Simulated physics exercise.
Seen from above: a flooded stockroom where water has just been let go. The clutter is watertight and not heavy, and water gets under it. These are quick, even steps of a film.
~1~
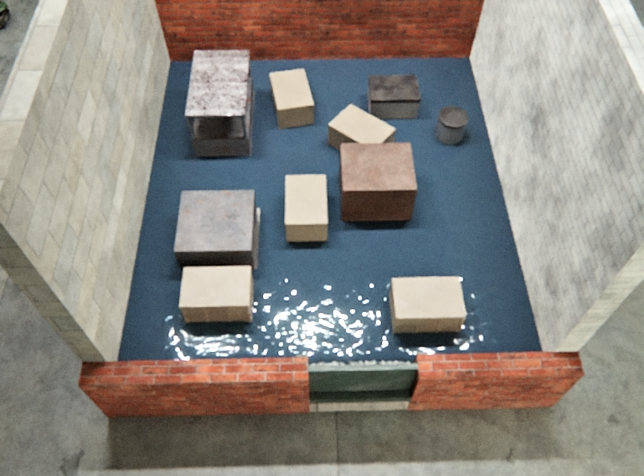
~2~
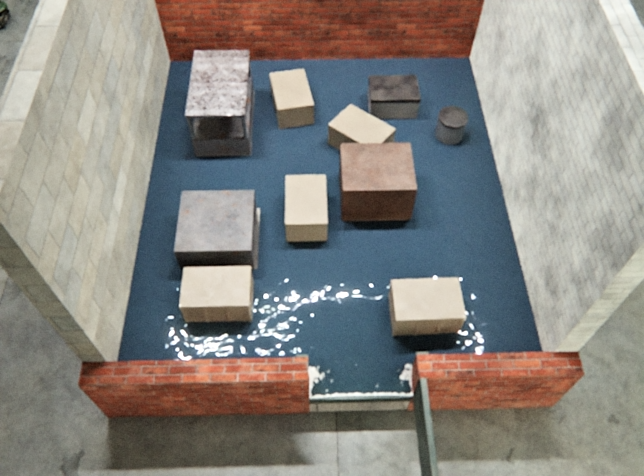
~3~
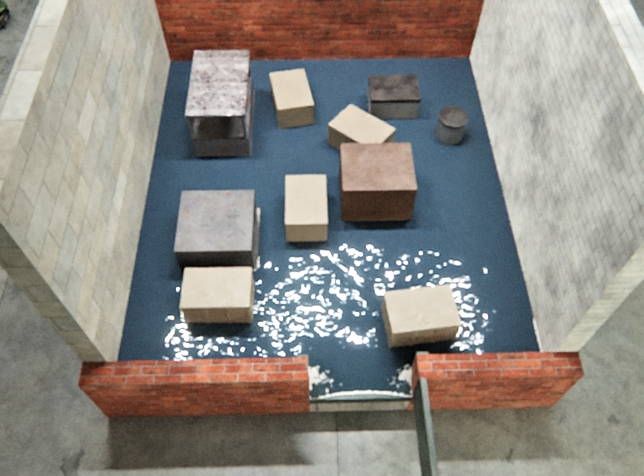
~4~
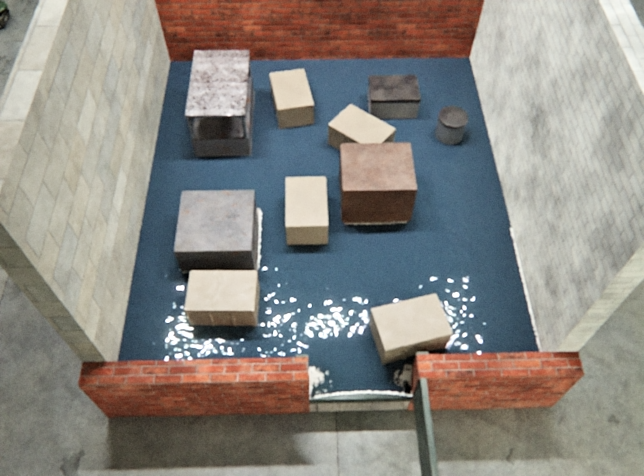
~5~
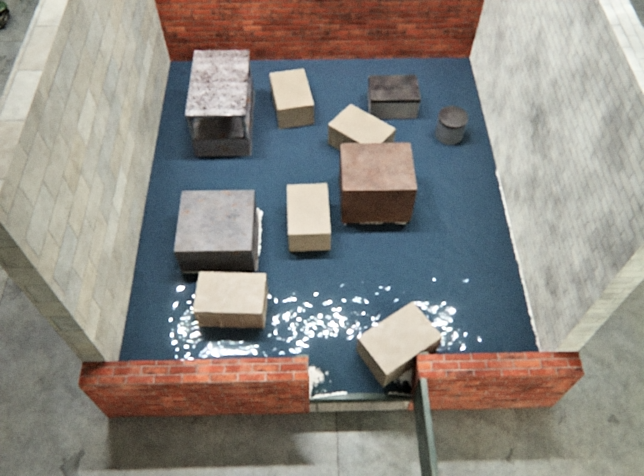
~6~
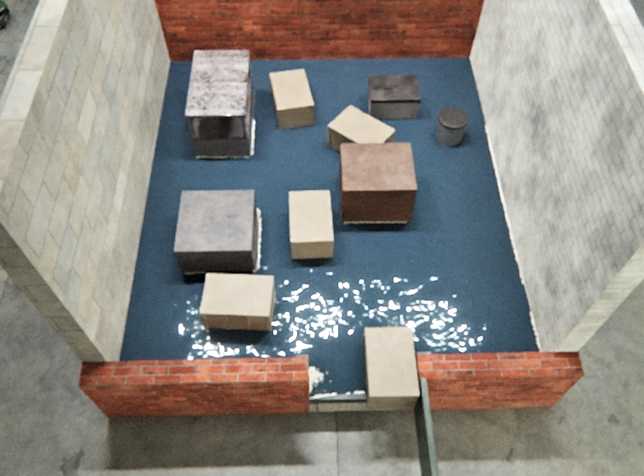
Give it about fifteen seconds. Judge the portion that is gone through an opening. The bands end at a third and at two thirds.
That comes to one to two thirds.
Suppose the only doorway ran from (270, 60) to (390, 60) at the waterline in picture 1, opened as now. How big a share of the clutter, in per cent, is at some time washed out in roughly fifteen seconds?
I make it 70 per cent.
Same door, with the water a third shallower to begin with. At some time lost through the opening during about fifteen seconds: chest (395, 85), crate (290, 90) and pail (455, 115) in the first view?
In turn: Stays, inside, no.
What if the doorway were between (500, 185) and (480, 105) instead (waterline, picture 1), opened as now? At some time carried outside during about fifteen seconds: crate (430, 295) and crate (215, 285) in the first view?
As listed: Out, inside.
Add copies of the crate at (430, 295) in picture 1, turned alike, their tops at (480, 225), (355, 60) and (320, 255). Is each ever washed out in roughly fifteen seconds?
As listed: Carried outside, no, out.
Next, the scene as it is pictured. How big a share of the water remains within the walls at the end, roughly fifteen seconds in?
I make it 54 per cent.
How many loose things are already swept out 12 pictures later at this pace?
I count 1.
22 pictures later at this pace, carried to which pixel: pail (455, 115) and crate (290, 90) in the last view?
Near (478, 230) and (291, 139).
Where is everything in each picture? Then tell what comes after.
In the first frame, a crate at (428, 297) floats; a crate at (216, 286), afloat; 0 of 7 have shifted.
In the second frame, a crate at (428, 298) floats; a crate at (216, 286), afloat; 0 of 7 have shifted.
In the third frame, a crate at (422, 308), afloat, close to its start; a crate at (216, 287), afloat; 1 of 7 have shifted.
In the fourth frame, a crate at (411, 321) floats, close to its start; a crate at (221, 290) floats, close to its start; 2 of 7 have shifted.
In the fifth frame, a crate at (400, 337) floats, a stride from its start; a crate at (230, 292) floats, close to its start; 3 of 7 have shifted.
In the sixth frame, a crate at (391, 361), afloat, a stride from its start; a crate at (237, 294) floats, close to its start; 3 of 7 have shifted.
A moment on, 1 of 7 are out; 6 afloat.
Next, 1 of 7 are out; 6 afloat.
Later, 3 of 7 are out; 4 afloat.
In the end, 3 of 7 are out; 4 afloat.
